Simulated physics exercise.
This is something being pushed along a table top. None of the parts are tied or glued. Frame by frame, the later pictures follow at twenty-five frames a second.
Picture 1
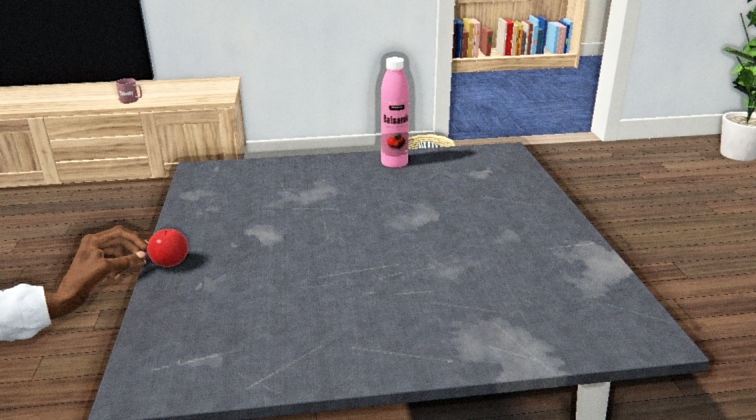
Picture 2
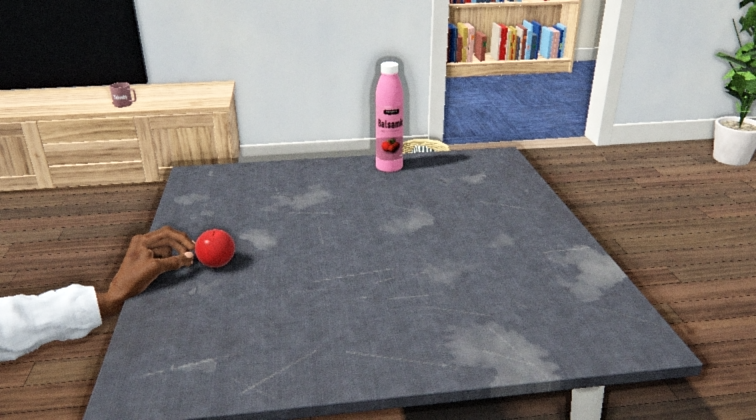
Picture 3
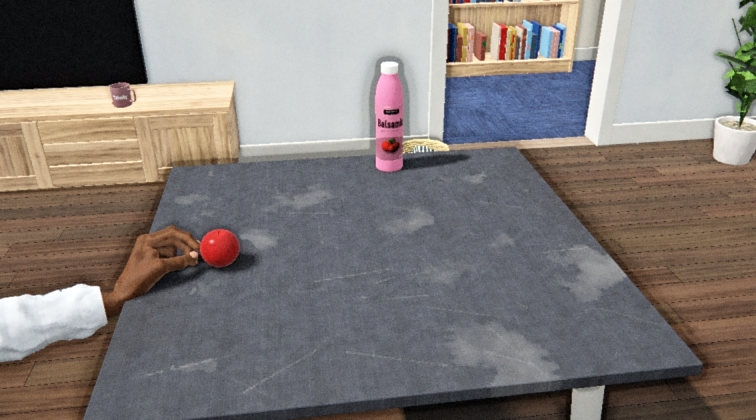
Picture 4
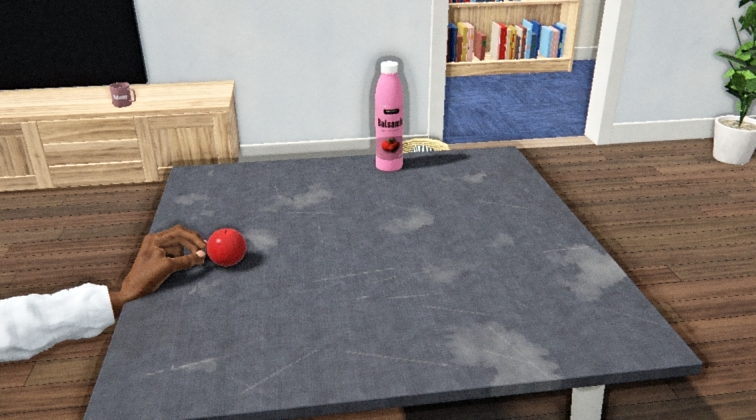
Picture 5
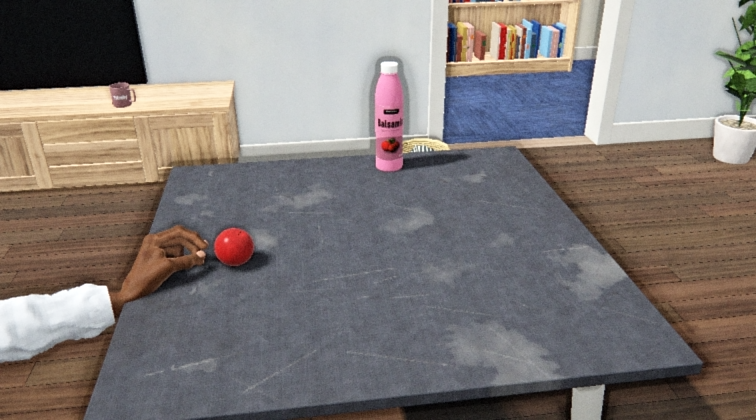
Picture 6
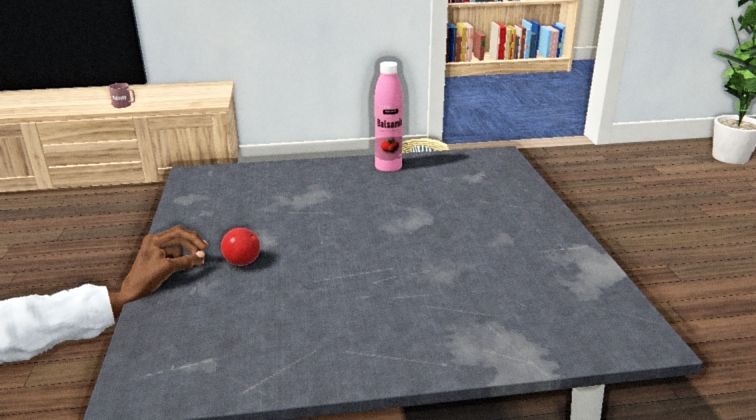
Red apple sliding a short way right across a worn grey table, pushed by a hand that then stays behind it.
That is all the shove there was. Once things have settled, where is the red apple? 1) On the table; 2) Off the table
(1) On the table.
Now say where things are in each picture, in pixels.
The first frame shows under the hand; red apple (168, 248).
The second frame shows under the hand; red apple (215, 248).
The third frame shows under the hand; red apple (220, 248).
The fourth frame shows red apple (227, 247).
The fifth frame shows red apple (234, 247).
The sixth frame shows red apple (241, 247) displaced a little.
Then, 0.10 s past the last view, red apple displaced about its own width near (255, 246).
Then, 0.20 s past the last view, red apple displaced about its own width near (266, 245).
Then, 0.40 s past the last view, red apple displaced about its own width near (278, 244).
Finally, moved from the start, red apple. Final places as the last picture's camera would see them, red apple near (278, 244).
